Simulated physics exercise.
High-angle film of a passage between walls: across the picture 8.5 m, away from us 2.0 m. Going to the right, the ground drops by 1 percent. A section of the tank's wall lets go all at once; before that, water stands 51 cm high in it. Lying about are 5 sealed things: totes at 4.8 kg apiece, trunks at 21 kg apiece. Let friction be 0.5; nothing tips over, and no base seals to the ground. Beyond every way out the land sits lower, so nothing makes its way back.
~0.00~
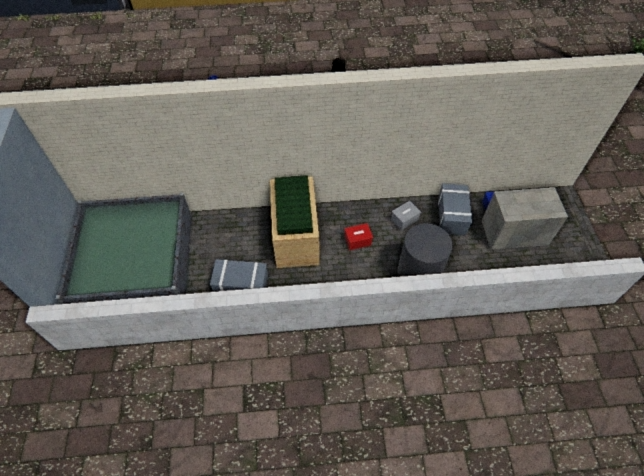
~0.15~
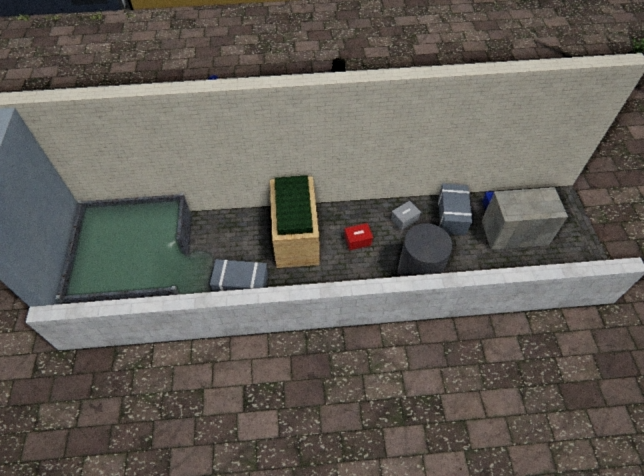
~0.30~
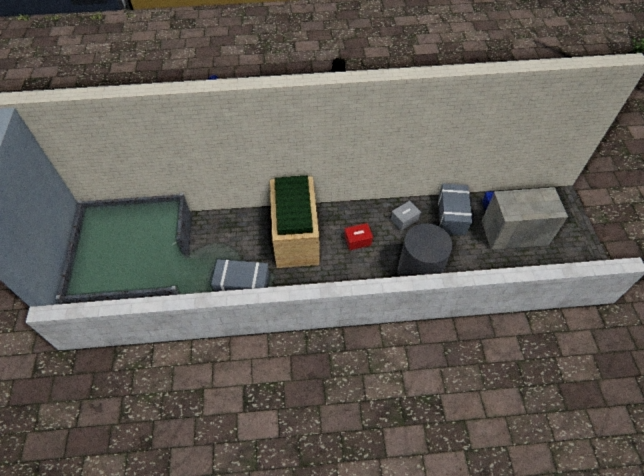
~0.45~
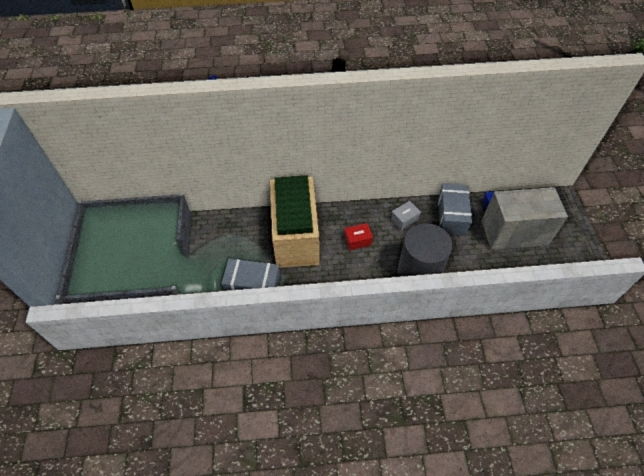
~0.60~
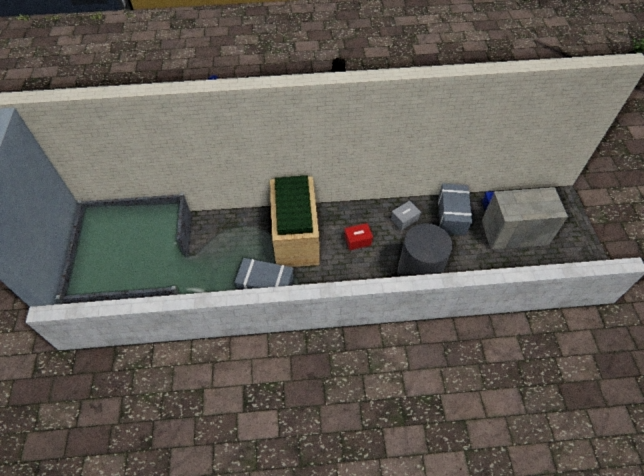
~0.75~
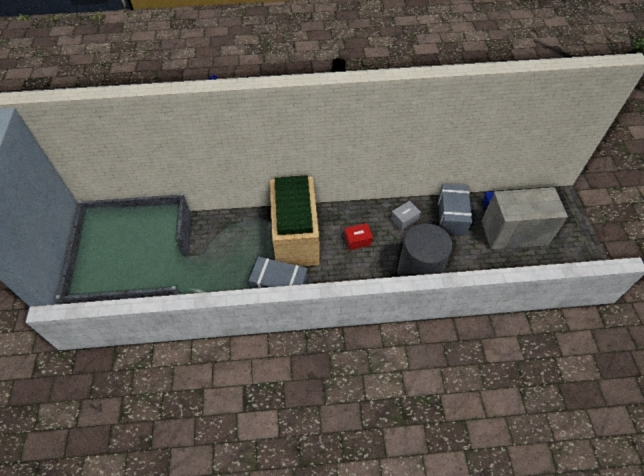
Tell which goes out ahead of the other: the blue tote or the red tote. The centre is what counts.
Blue.
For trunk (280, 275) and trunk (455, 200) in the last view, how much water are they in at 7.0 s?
Depths: Near 11 cm, then near 9 cm.
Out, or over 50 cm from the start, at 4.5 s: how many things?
At that time I count 4.
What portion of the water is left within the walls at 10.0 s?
Around 78 % of the water.
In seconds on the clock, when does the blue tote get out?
At roughly 5.5 seconds.
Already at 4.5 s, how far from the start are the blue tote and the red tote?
Shifts by then: Around 60 and 80 cm.
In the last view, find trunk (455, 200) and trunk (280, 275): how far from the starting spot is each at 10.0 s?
The shifts read 50 cm and 350 cm, in that sequence.
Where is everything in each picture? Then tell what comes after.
The first frame shows the blue tote at (499, 198) rests on the ground; the red tote at (359, 233), on the bottom; 2.6 m2 under water; 0 of 5 have shifted.
The second frame shows the blue tote at (499, 198) rests on the ground; the red tote at (359, 233), on the bottom; 3.1 m2 under water; 0 of 5 have shifted.
The third frame shows the blue tote at (499, 198) rests on the ground; the red tote at (359, 233) rests on the ground; water covers 3.5 m2; 0 of 5 have shifted.
The fourth frame shows the blue tote at (499, 198), on the bottom; the red tote at (359, 233), on the bottom; water covers 4.0 m2; 1 of 5 have shifted.
The fifth frame shows the blue tote at (499, 198) rests on the ground; the red tote at (359, 233), on the bottom; water covers 4.5 m2; 1 of 5 have shifted.
The sixth frame shows the blue tote at (499, 198) rests on the ground; the red tote at (359, 233) rests on the ground; water covers 4.9 m2; 1 of 5 have shifted.
After 2.0 s the blue tote is near (499, 198), 0.0 m from its start, aground; the red tote is near (361, 227), 0.1 m from its start, aground; 0 of 5 are out; 1 afloat.
After 4.5 s the blue tote is near (536, 196), 0.7 m from its start, aground; the red tote is near (377, 193), 0.8 m from its start, afloat; 0 of 5 are out; 4 afloat.
After 7.0 s the blue tote has gone out (at 5.3 s); the red tote is near (377, 194), 0.8 m from its start, afloat; 1 of 5 are out; 3 afloat.
After 10.0 s the blue tote has gone out (at 5.3 s); the red tote is near (350, 202), 0.6 m from its start, afloat; 1 of 5 are out; 3 afloat.
